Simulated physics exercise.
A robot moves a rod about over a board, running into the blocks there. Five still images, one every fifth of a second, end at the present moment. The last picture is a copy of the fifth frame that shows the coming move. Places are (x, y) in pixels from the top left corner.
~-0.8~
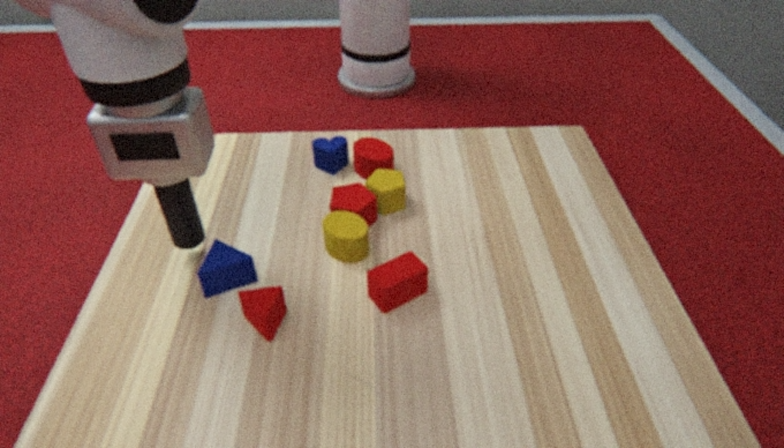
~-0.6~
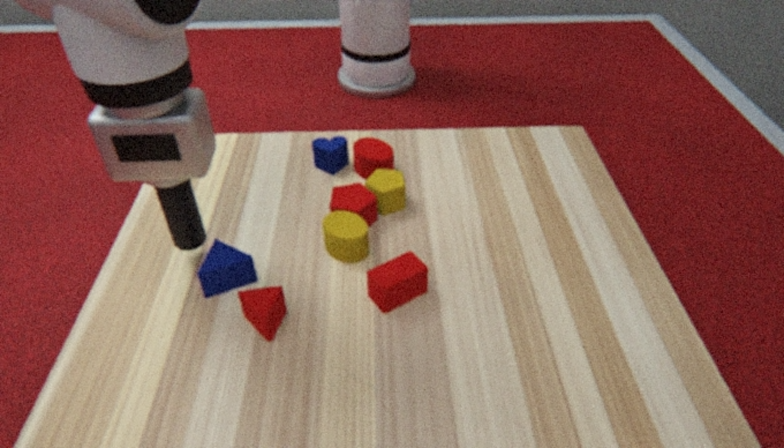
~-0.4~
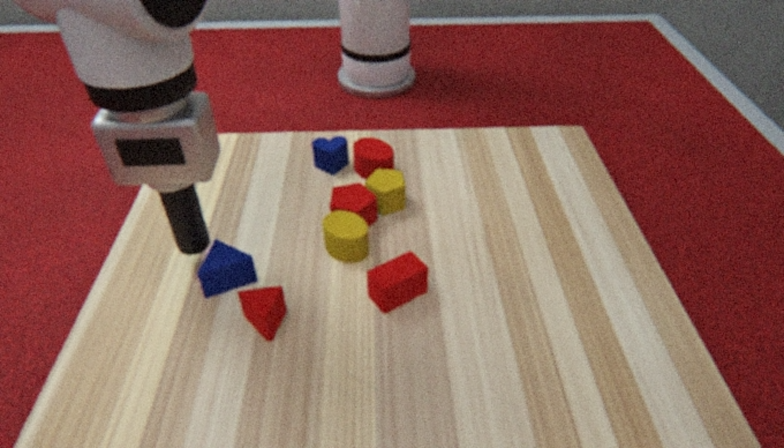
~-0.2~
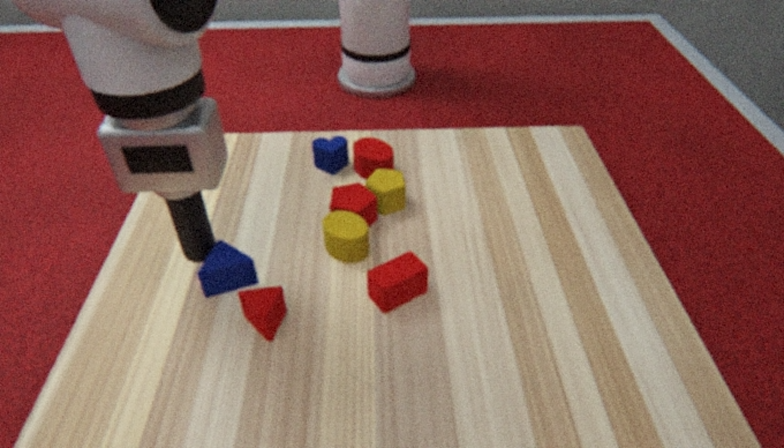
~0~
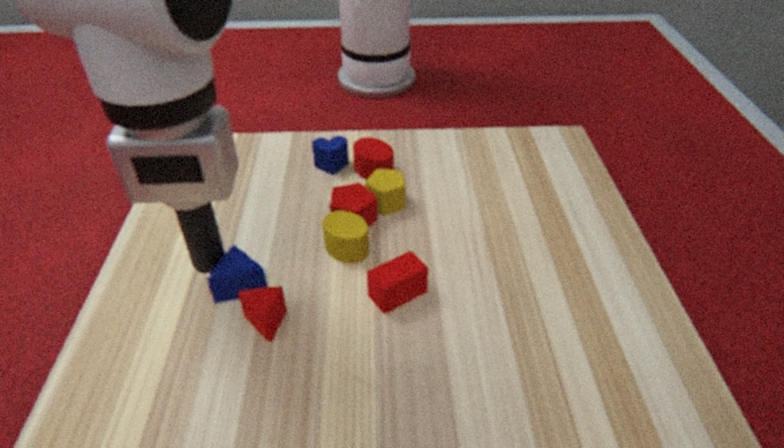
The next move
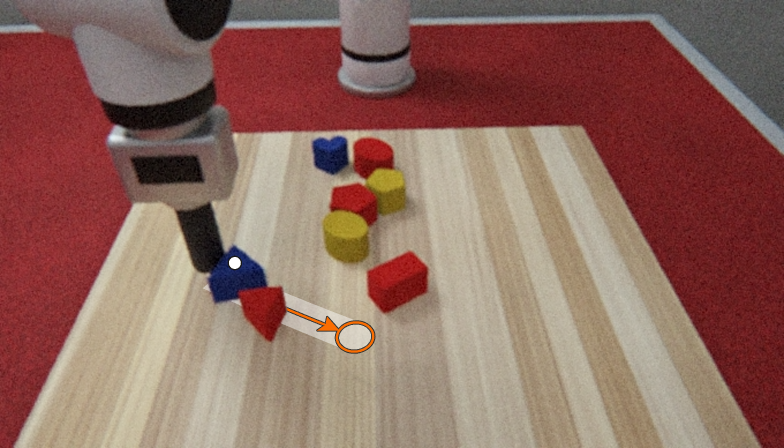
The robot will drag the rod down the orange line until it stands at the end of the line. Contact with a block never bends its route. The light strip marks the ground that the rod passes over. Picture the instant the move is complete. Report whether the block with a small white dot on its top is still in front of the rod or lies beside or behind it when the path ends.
Still in front.
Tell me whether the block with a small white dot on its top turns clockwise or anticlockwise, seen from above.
Viewed from above, clockwise.
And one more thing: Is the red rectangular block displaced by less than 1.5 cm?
I believe so.
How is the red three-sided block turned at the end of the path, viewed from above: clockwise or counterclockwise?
It makes a clockwise turn.
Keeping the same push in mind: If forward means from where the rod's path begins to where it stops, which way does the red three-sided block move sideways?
Facing from start to end, it shifts right.
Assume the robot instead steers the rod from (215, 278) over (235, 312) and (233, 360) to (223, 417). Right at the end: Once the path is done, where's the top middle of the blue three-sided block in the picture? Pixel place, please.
I expect it at (268, 281).
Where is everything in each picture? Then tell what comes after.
Rod's lower end at (190, 240); blue three-sided block at (222, 256); red three-sided block at (261, 297); red rectangular block at (398, 268), in the first frame.
Rod at (191, 242); blocks still, in the second frame.
Rod at (195, 246); blocks still, in the third frame.
Rod at (201, 253); blocks still, in the fourth frame.
Rod at (210, 264); blue three-sided block at (235, 263); red three-sided block at (261, 297); red rectangular block at (398, 268), in the fifth frame.
Drawn move, straight from (215, 278) to (355, 337); the dot is on the blue three-sided block.
The first path, step by step. One third of the way, rod at (254, 283); blue three-sided block at (280, 284), turned 15° clockwise; red three-sided block at (270, 308), turned 10° clockwise.
Two thirds of the way, rod at (302, 302); blue three-sided block at (327, 310), turned 40° clockwise; red three-sided block at (278, 322), turned 35° clockwise.
At the end, rod at (354, 323); blue three-sided block at (374, 337), turned 45° clockwise; red three-sided block at (278, 322), turned 35° clockwise; red rectangular block still.
